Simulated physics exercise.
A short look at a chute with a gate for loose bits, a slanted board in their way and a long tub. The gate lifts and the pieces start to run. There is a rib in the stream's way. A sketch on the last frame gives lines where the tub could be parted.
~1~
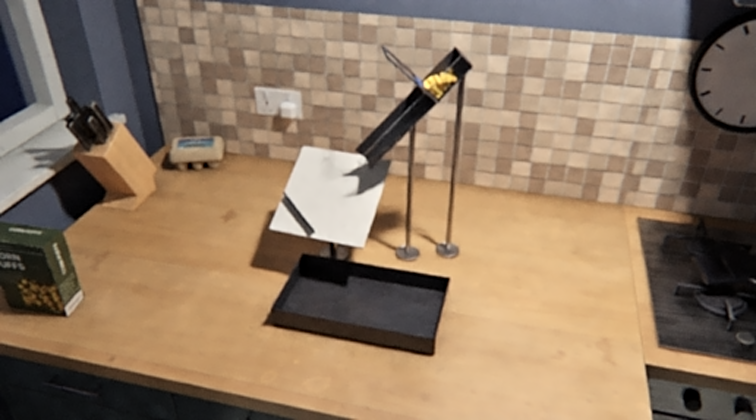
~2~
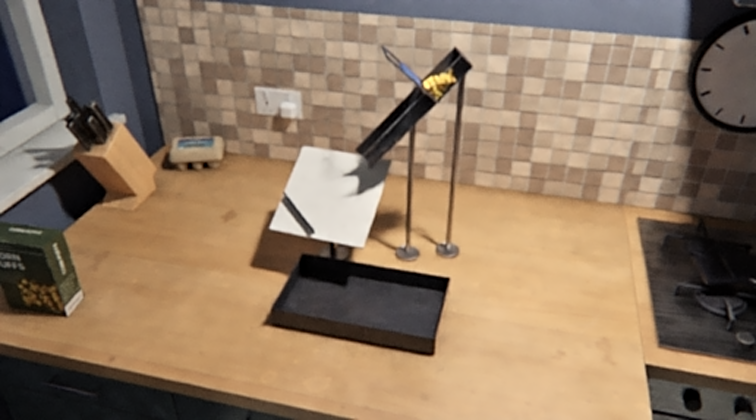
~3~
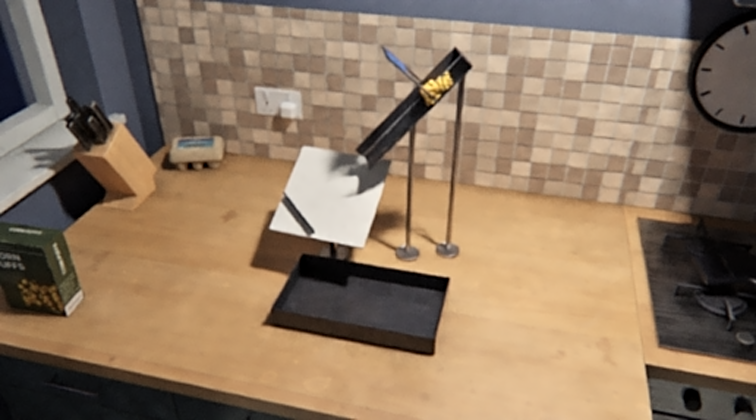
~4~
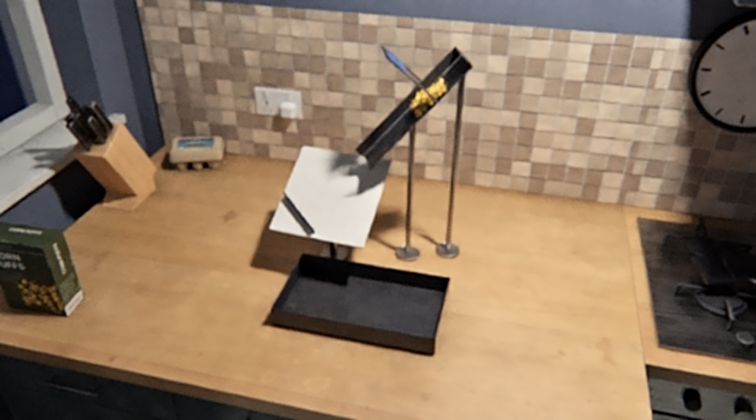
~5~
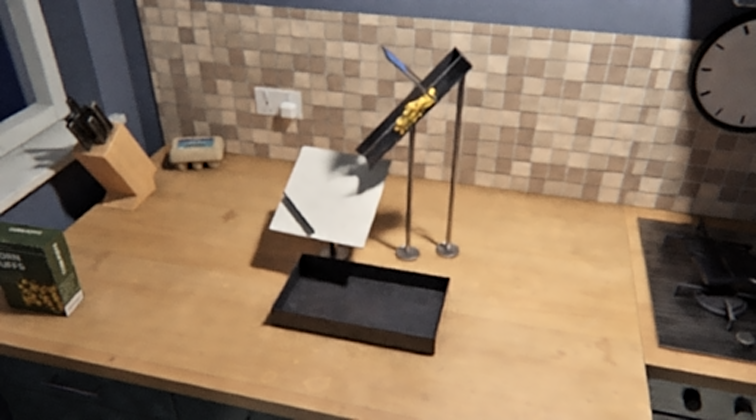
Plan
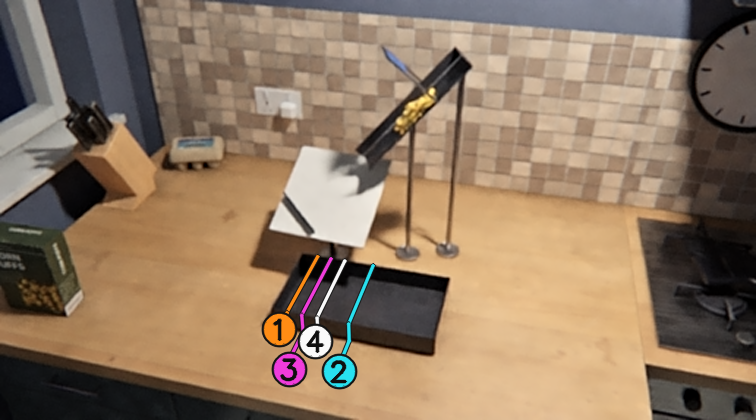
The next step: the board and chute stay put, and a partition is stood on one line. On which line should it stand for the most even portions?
It is 3.
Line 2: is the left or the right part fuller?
More lands on the left.
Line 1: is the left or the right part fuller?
Right.
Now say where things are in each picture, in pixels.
In the first picture, load behind the gate at (436, 83), puffed corn balls; lip of the chute at (368, 165), sloping fairly steeply.
In the second picture, middle of the board at (331, 194), tilted fairly steeply; middle of its low edge at (315, 238); of its high edge at (347, 153).
In the third picture, front corners of the tub at (271, 308) and (435, 338), empty; front of the load at (428, 103).
In the fourth picture, middle of the load at (424, 97); its front at (418, 116), about a quarter of the way to the lip; rib from (284, 192) to (313, 229).
In the fifth picture, middle of the load at (414, 108); its front at (397, 128), about half of the way to the lip.
On the marked copy, line 1 crosses the front rim at (287, 311); line 2 crosses the front rim at (348, 323); line 3 crosses the front rim at (302, 314); line 4 crosses the front rim at (317, 317).
If 1 is chosen, of what is caught, a stray few on the left of the divider, nearly all on the right.
If 2 is chosen, of what is caught, all on the left of the divider, none on the right.
If 3 is chosen, of what is caught, about a third on the left of the divider, about half on the right.
If 4 is chosen, of what is caught, nearly all on the left of the divider, a small part on the right.
